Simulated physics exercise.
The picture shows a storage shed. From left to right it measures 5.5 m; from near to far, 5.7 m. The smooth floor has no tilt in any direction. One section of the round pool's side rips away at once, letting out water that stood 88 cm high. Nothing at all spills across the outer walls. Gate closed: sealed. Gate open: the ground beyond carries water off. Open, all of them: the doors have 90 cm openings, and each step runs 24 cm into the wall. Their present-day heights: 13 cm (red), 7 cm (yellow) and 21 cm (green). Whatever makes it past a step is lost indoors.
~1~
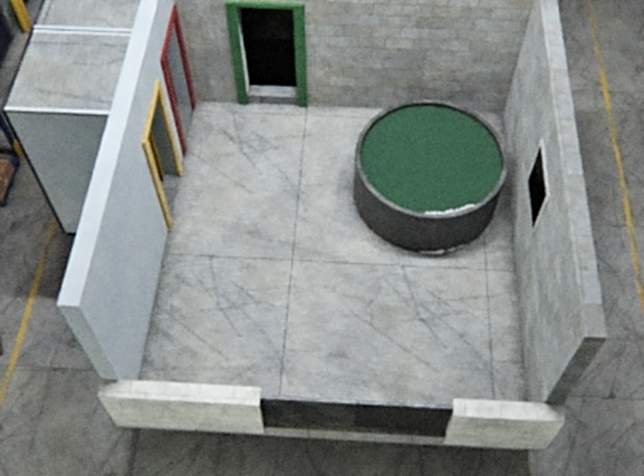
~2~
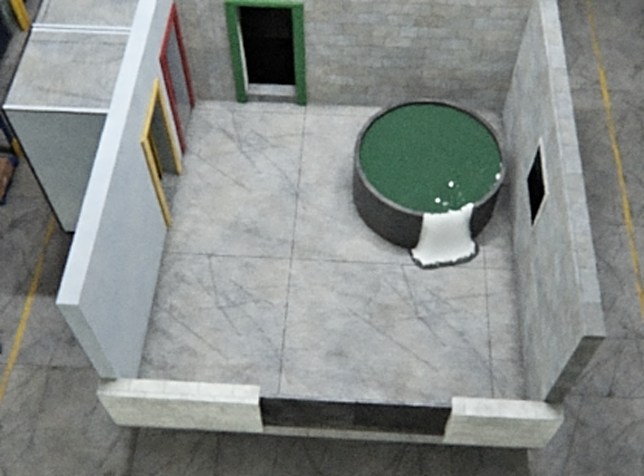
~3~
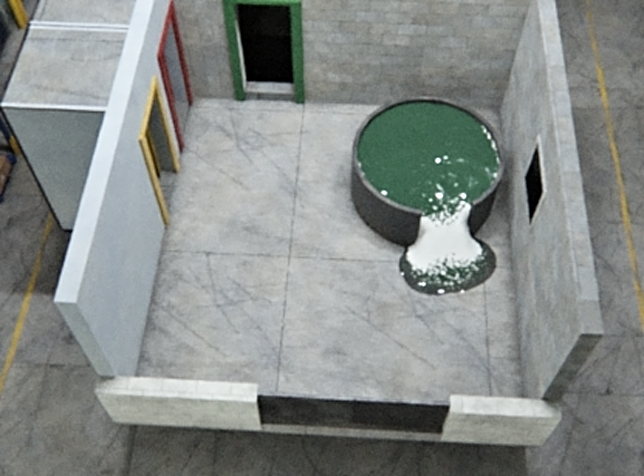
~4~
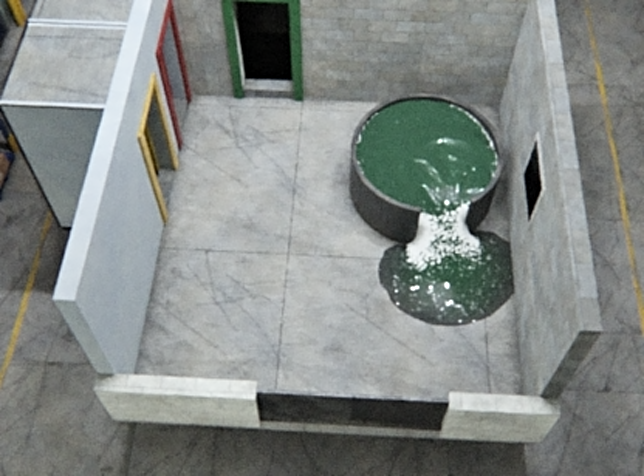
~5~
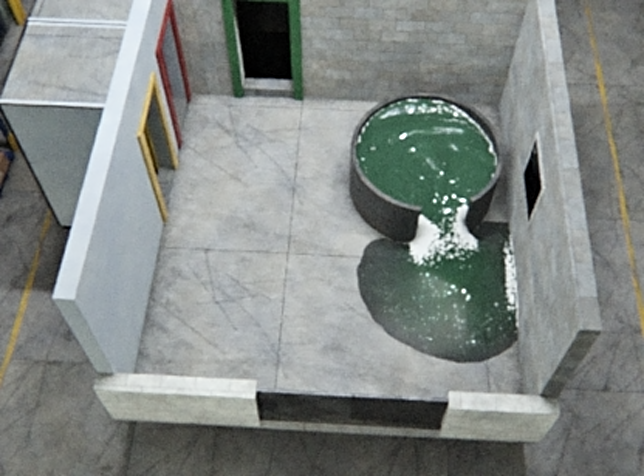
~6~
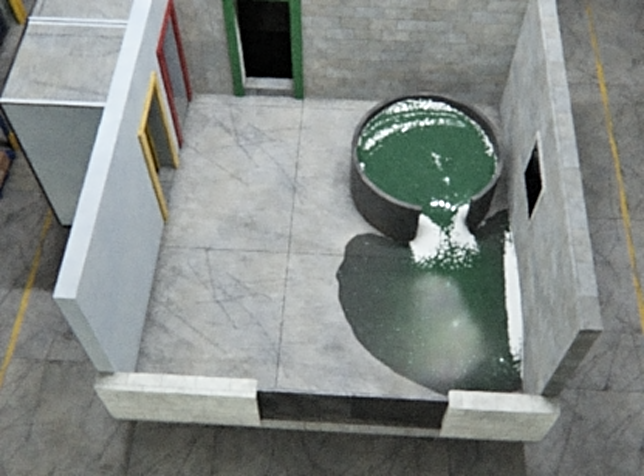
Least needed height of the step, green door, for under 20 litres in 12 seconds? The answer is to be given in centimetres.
Some 13.5 cm.
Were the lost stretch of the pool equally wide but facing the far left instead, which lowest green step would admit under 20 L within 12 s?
About 18 centimetres.
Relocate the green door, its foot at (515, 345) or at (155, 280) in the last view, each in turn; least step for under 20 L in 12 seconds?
Minimums: About 27 cm and 17 cm.
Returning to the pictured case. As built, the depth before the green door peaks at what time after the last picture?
That happens close to 6.0 s on the clock.
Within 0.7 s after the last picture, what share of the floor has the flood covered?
30 %.
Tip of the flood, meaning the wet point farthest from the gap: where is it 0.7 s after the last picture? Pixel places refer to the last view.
At about (298, 404).
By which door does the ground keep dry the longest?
The green one.
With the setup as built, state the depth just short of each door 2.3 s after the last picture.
Red door 0 cm, yellow door 0 cm, green door 0 cm.
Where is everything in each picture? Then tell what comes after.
In the first picture, the round pool at (430, 159) is whole and still, 88 cm deep; the green door at (270, 63) is dry.
In the second picture, the gap is at (445, 235), the front 0.3 m out at (432, 266); the back of the round pool holds 88 cm.
In the third picture, the gap is at (443, 234), the front 0.8 m out at (435, 291); the back of the round pool holds 88 cm.
In the fourth picture, the front is at (471, 318), 1.4 m from the gap at (442, 233); 2.3 m2 of floor is wet, 88 cm left at the back.
In the fifth picture, the front is at (480, 355), 2.0 m from the gap at (441, 231); 3.9 m2 of floor is wet, 84 cm left at the back.
In the sixth picture, water pours out at (442, 230) and has run 2.6 m, to a hidden place; about 5 cm deep outside, 76 cm at the back; the green door at (266, 55), 4.1 m from the gap, is still 3.6 m from the nearest water.
Then, 0.7 s after the last picture water covers 30 % of the floor, deepest (62 cm) near (519, 417); it has not reached the green door.
Then, 2.3 s after the last picture water covers 50 % of the floor, deepest (35 cm) near (479, 402); it has not reached the green door.
Then, 11.3 s after the last picture water covers 100 % of the floor, deepest (22 cm) near (477, 150); 15 cm at the green door, 0 litres in over its 21 cm step.
At the green door as built, the water peaked near 19 cm, 5.9 s after the last picture.
With a step of 12.5 cm, 32 litres would have come in within the 12 s; with 14.5 cm, 11 litres. So under 20 litres takes about 13.5 cm.
